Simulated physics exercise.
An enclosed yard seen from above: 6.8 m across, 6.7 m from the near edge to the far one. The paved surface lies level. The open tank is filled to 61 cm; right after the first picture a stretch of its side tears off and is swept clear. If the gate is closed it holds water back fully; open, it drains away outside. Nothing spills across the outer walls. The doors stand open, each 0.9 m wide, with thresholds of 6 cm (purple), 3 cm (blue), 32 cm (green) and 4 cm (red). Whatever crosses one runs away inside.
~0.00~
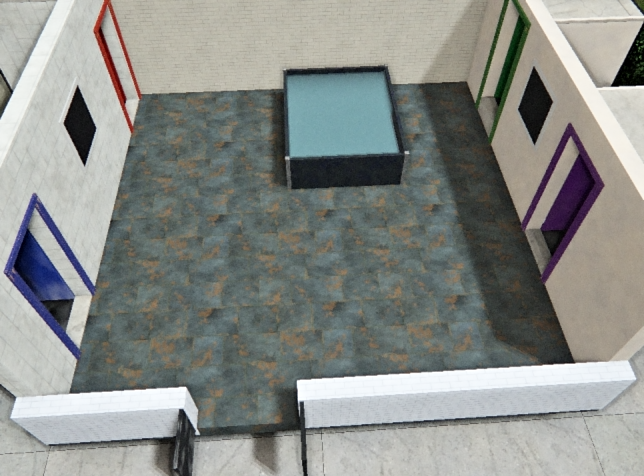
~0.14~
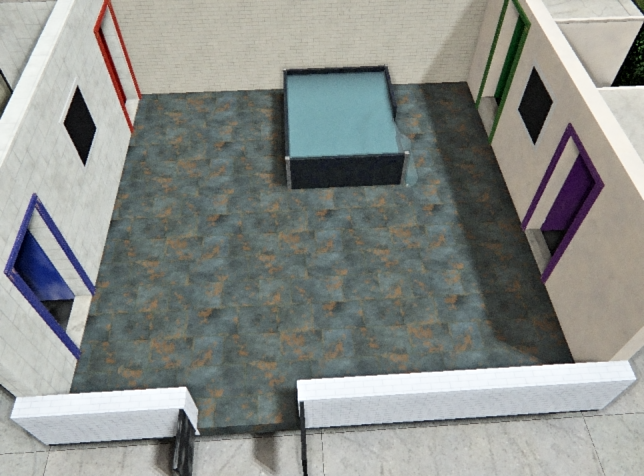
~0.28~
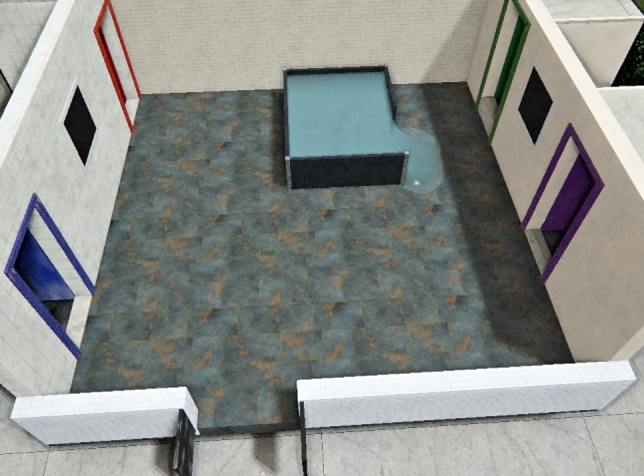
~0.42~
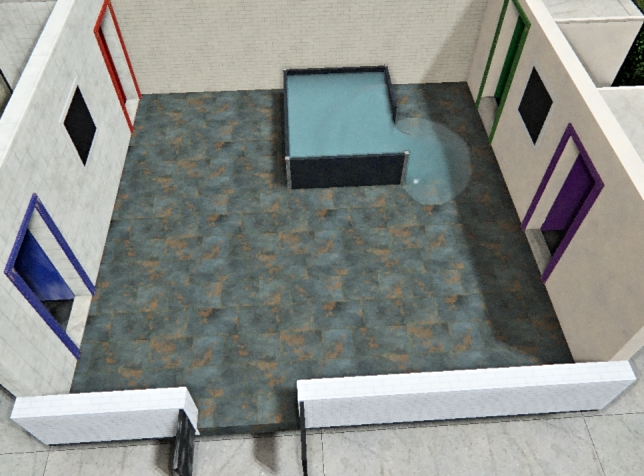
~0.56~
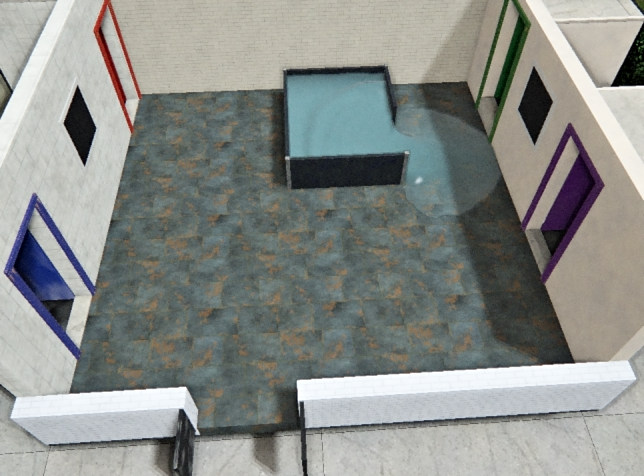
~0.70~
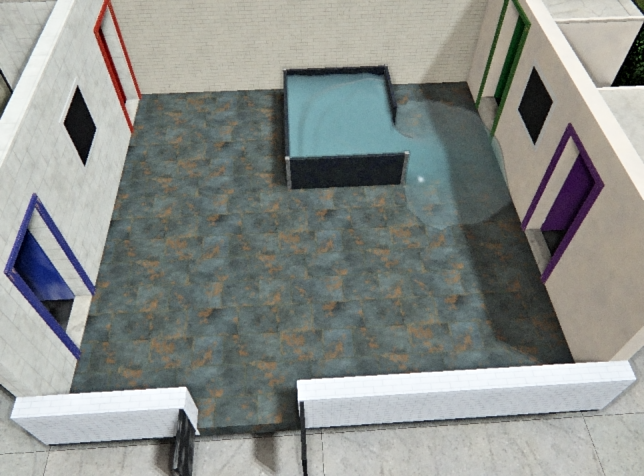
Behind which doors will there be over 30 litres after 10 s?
Within that time: At the purple door it passes the limit; at the blue door it goes over the limit; at the green door it does not reach the limit; at the red door it exceeds the limit.
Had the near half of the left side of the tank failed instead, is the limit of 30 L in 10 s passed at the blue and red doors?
Then: Blue above, red past it.
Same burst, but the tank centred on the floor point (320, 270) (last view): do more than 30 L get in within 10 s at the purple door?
Then: Purple past it.
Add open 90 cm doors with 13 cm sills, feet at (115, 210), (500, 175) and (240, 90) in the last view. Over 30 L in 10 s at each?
In turn: Below, past it, not over.
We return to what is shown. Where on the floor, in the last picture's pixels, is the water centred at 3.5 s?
At about (403, 168).
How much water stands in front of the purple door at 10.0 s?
About 6.0 cm.
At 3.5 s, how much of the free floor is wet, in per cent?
Near 35 per cent is wet.
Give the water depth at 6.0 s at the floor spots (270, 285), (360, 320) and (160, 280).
About 2, 6 and 2 cm.
After 1.4 s water covers 15 % of the floor and is deepest (41 cm) near (492, 158); purple door 8 cm at the sill, 0 L in, blue door not reached, green door 27 cm at the sill, 0 L in, red door not reached.
After 2.2 s water covers 20 % of the floor and is deepest (37 cm) near (495, 165); purple door 14 cm at the sill, 12 L in, blue door not reached, green door 26 cm at the sill, 0 L in, red door not reached.
After 3.5 s water covers 35 % of the floor and is deepest (27 cm) near (465, 86); purple door 11 cm at the sill, 37 L in, blue door not reached, green door 19 cm at the sill, 0 L in, red door not reached.
After 6.0 s water covers 65 % of the floor and is deepest (18 cm) near (500, 179); purple door 9 cm at the sill, 54 L in, blue door 6 cm at the sill, 0 L in, green door 10 cm at the sill, 0 L in, red door 10 cm at the sill, 32 L in.
After 10.0 s water covers 90 % of the floor and is deepest (11 cm) near (495, 165); purple door 6 cm at the sill, 61 L in, blue door 9 cm at the sill, 65 L in, green door 7 cm at the sill, 0 L in, red door 5 cm at the sill, 73 L in.
